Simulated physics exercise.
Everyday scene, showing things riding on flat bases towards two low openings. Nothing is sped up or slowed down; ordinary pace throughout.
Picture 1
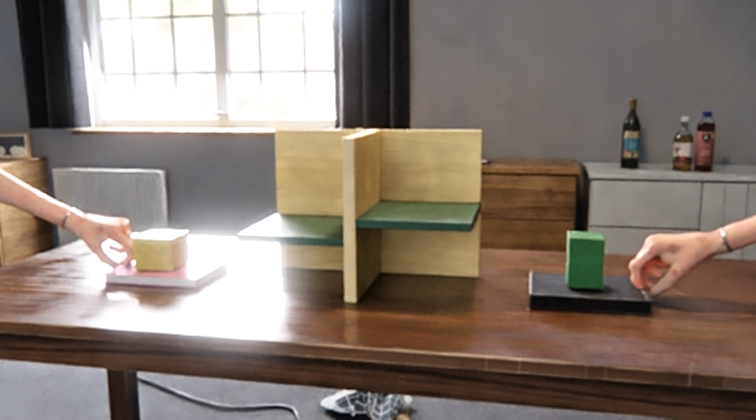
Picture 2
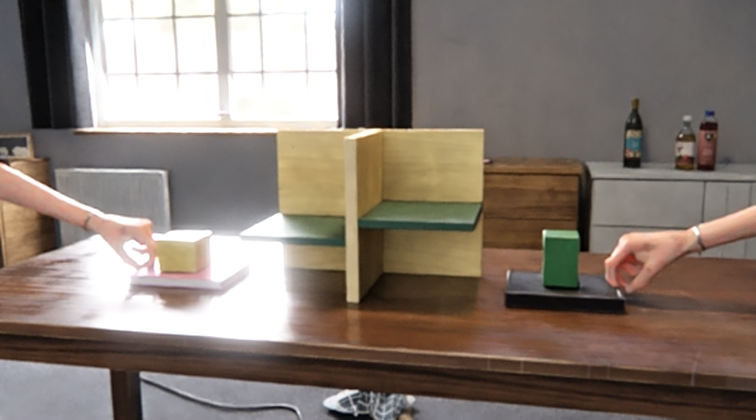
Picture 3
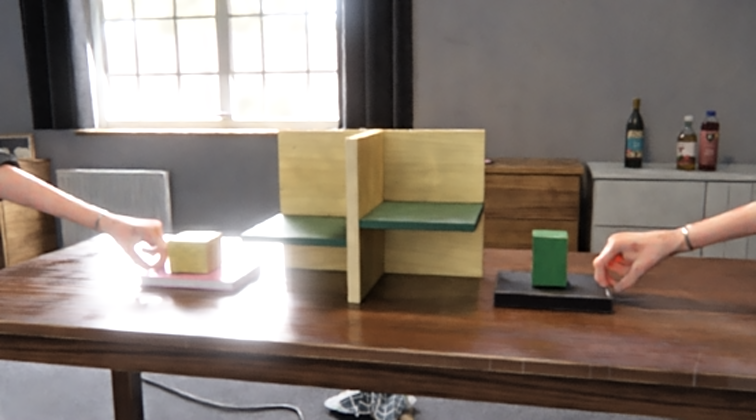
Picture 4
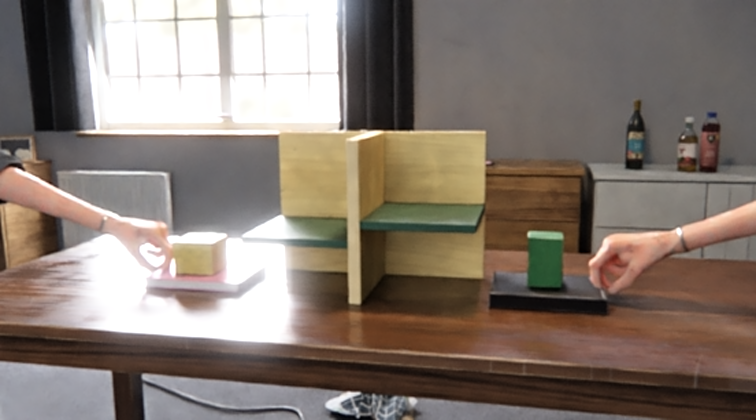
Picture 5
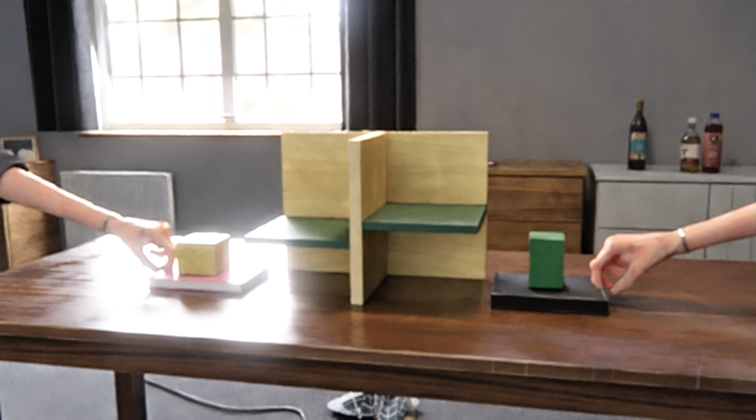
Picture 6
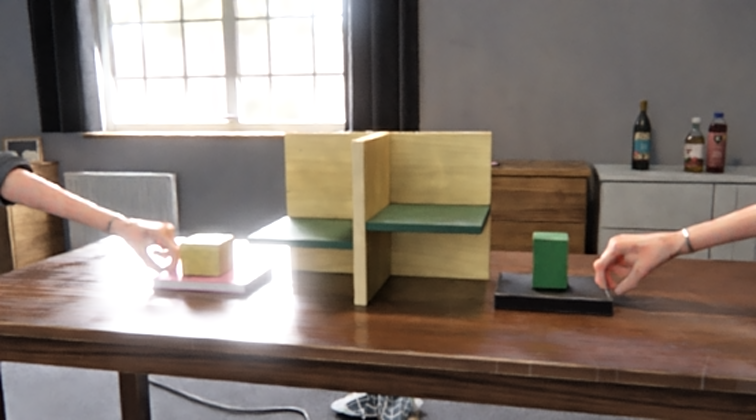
A pale wooden divider with a green shelf on each side stands on a dark table before a bright window, seen from the front at table height. At left a hand holds a pale pinkish base carrying a yellow block; at right another holds a black tray with a green block. Both hands slide their bases inward, then slow almost to stillness, while the view shifts very slightly.
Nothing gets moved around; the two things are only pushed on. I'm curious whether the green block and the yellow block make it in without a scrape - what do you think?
Result: The green block gets through; the yellow block gets through.
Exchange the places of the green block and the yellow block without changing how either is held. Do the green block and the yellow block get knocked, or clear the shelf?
After the change, the green block runs into the shelf and the yellow block fits beneath.
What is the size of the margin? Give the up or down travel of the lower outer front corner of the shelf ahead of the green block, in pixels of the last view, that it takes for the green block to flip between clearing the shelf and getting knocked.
12 pixels down.
Then, 0.68 s after the last picture, green block riding along near (520, 259); yellow block riding along near (235, 257).
Then, 1.20 s after the last picture, green block riding along near (485, 258); yellow block riding along near (268, 258).
Then, 1.64 s after the last picture, green block riding along near (456, 257); yellow block riding along near (297, 260).
At rest, the green block passes below, near (431, 256); the yellow block passes below, near (311, 260).
